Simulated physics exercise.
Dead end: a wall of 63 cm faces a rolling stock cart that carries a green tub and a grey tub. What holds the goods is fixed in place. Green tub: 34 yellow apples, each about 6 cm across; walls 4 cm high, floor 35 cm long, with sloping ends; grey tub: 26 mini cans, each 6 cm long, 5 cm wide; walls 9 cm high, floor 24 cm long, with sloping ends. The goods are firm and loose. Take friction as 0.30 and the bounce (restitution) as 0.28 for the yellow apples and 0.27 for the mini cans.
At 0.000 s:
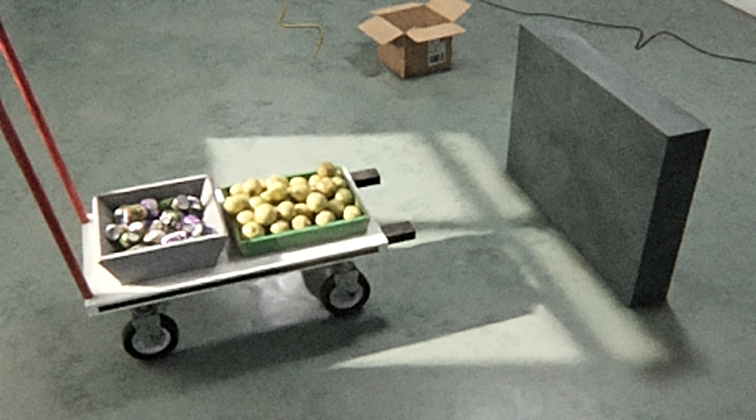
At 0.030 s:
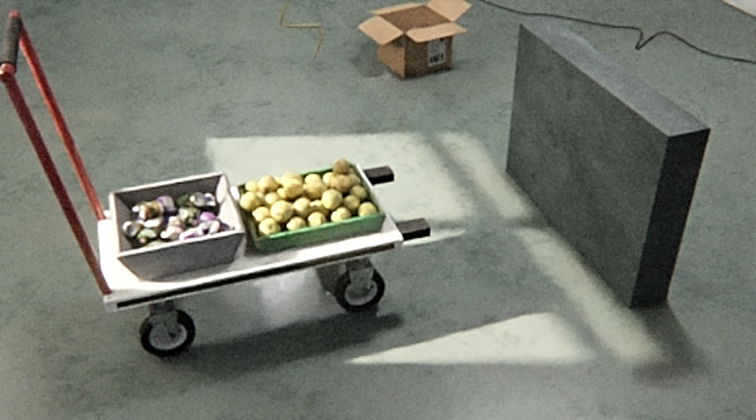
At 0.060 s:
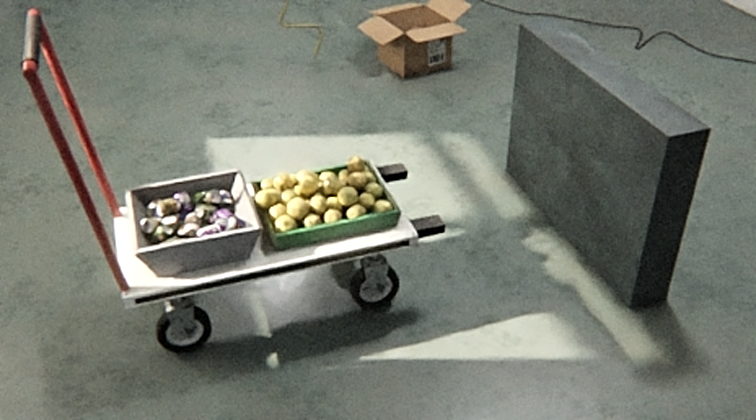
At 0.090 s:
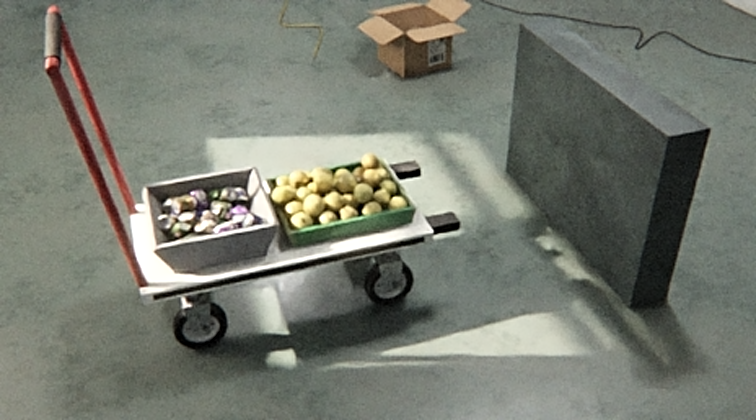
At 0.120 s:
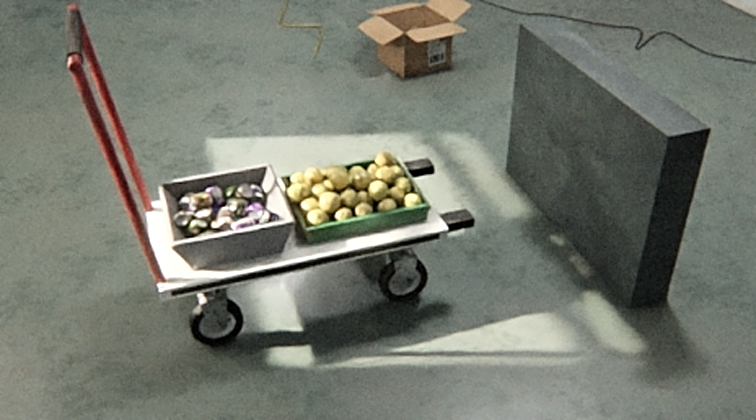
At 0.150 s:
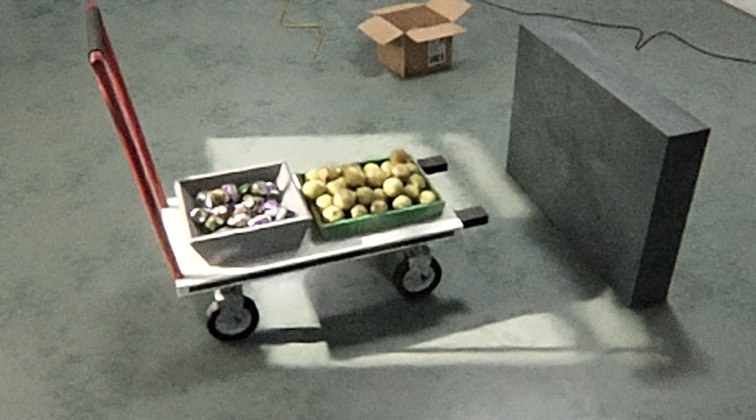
A flat cart with a red handle, carrying a grey tub of small shiny items and a green tub of round yellow fruit, rolls steadily rightward across the floor, narrowing the gap to an upright dark grey slab.
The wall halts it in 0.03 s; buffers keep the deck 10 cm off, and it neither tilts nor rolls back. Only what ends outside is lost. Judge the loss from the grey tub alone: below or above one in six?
Out of the grey tub go under a sixth of the mini cans.
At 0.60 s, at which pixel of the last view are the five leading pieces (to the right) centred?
Near (538, 147).
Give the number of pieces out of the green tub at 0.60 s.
About: Green tub 4.
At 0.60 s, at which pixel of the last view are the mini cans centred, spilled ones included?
Around (384, 186).
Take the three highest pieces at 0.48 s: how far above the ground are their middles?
Some 42 cm up.
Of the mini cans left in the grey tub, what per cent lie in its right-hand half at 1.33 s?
Roughly 60 in a hundred.
After 0.38 s, impact.
After 0.48 s, the green tub is down by 1 of 34 and the grey tub has all 26.
After 0.60 s, the green tub is down by 4 of 34 and the grey tub is down by 1 of 26.
After 0.83 s, the green tub is down by 5 of 34 and the grey tub is down by 1 of 26.
Final count (at 1.33 s), the green tub is down by 5 of 34 and the grey tub is down by 1 of 26. Asked share, 1 of 26, 4 per cent.
